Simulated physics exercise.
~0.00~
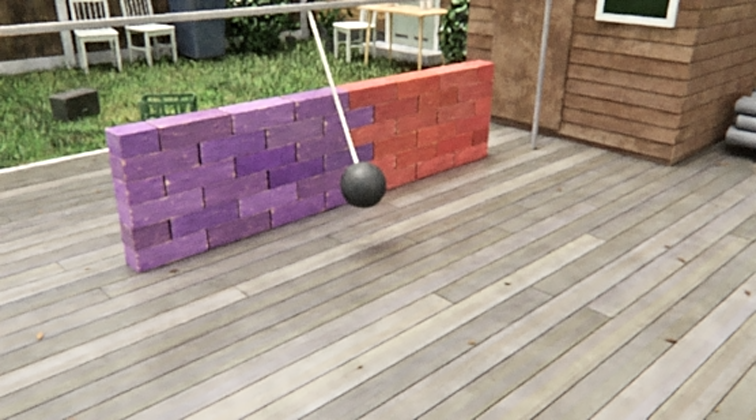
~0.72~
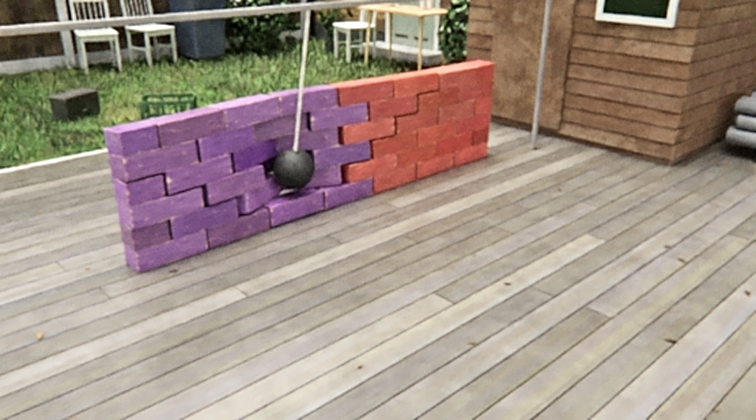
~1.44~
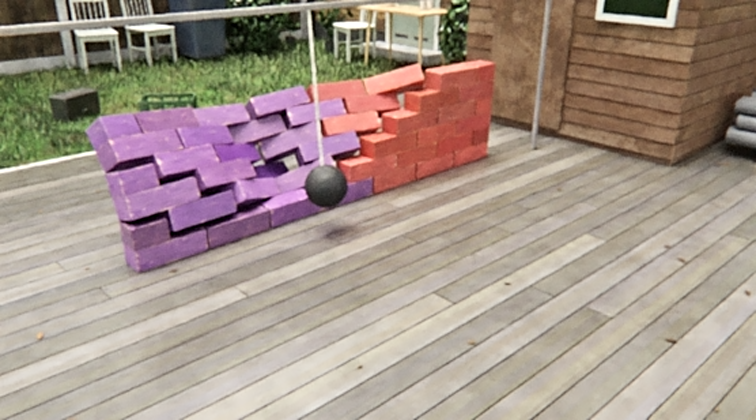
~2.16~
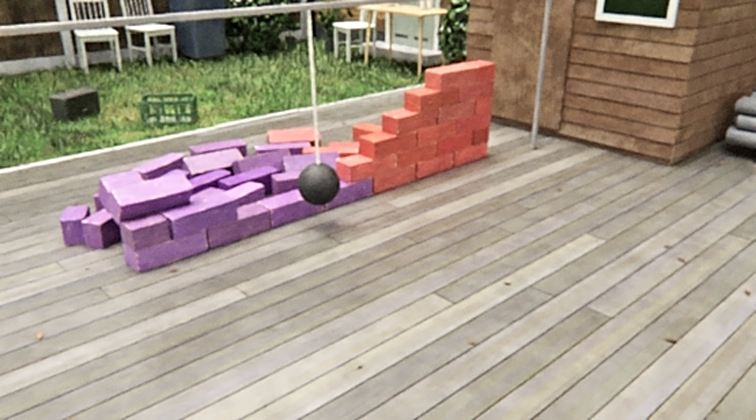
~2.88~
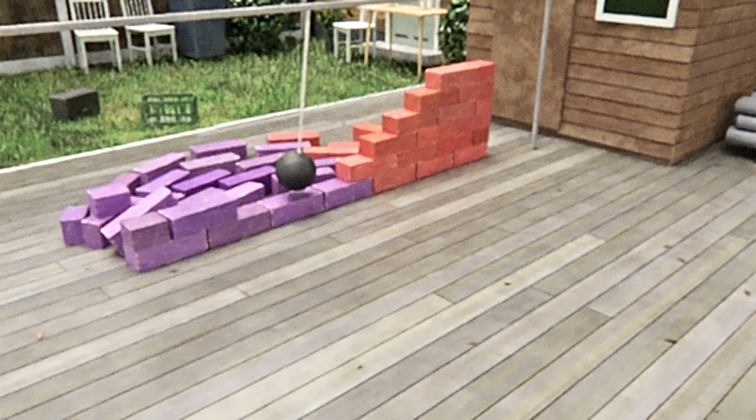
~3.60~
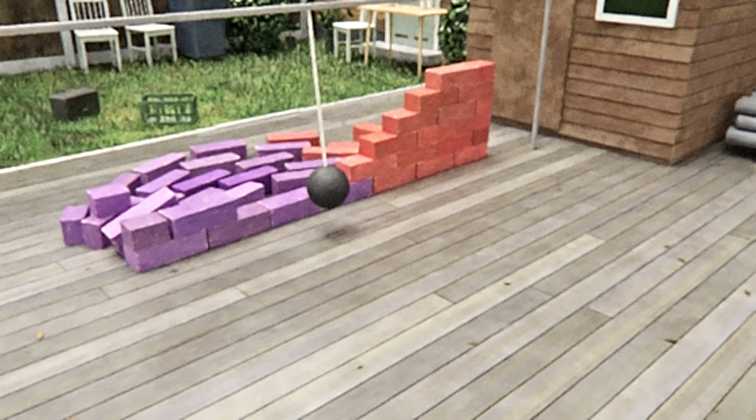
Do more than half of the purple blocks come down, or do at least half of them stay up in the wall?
More than half of the purple blocks come down. They end in a low, jumbled heap, with only the lower part of the purple wall still in place.
